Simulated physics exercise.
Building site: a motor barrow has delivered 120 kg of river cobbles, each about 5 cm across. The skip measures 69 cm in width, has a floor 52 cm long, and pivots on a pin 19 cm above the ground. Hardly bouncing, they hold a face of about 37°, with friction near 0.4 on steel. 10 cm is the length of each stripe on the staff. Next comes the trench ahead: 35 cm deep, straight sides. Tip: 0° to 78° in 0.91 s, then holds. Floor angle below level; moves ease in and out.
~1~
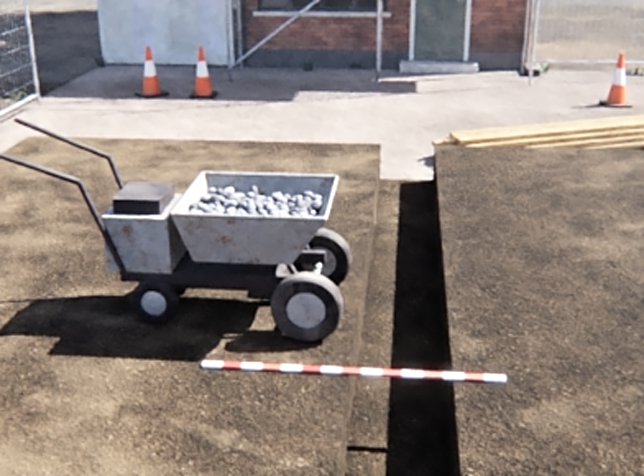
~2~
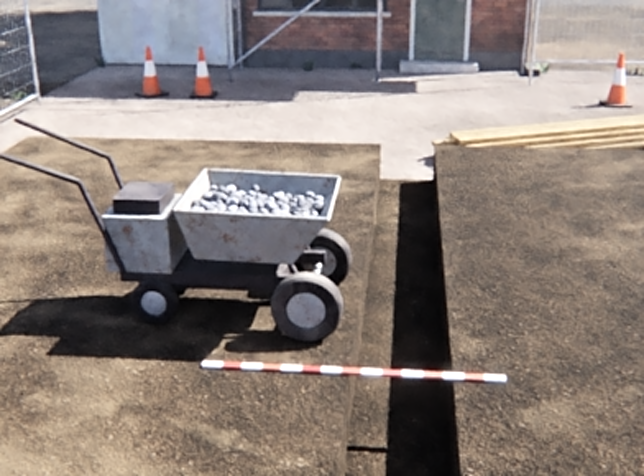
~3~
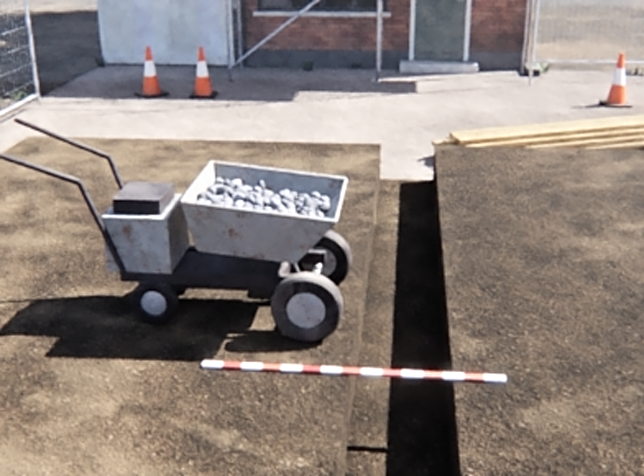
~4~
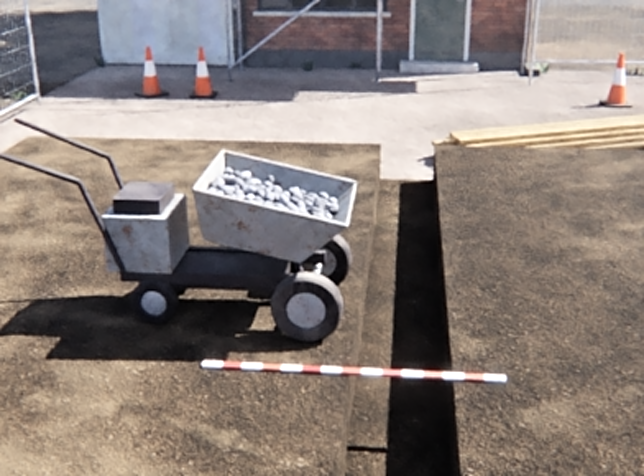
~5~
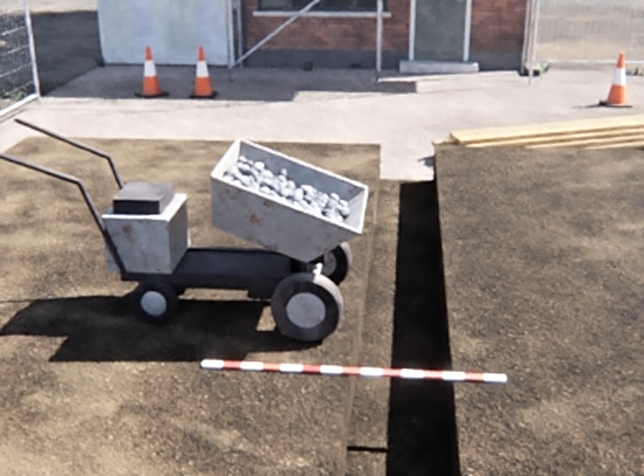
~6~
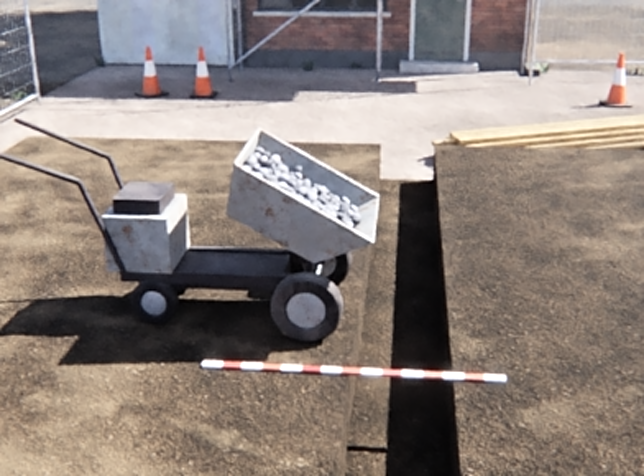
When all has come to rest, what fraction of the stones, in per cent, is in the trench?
At the end about 57 per cent of the stones are there.
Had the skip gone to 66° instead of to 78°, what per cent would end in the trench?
Roughly 55 per cent would end in the trench.
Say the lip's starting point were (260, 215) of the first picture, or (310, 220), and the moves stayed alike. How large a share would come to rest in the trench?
The first gives about 100 percent and the second about 75 percent.
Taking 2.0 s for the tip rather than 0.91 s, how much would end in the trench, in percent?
Near 75 per cent.
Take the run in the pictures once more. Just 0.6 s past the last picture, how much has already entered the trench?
I'd put it near 25 per cent.
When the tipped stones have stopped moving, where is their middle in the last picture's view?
(441, 358).
Then, 0.3 s after the last picture the floor is at 66°, 100 % in the skip; the foremost stones are at (402, 271).
Then, 0.6 s after the last picture the floor is at 78°, 53 % in the skip, 24 % in the trench, 22 % past the trench; the foremost stones are at (498, 325).
Then, 1.0 s after the last picture the floor is at 78°, 12 % in the skip, 45 % in the trench, 43 % past the trench; the foremost stones are at (619, 318).
Then, 2.9 s after the last picture the floor is at 78°, 0 % in the skip, 57 % in the trench, 43 % past the trench; the foremost stones are past the picture's edge.
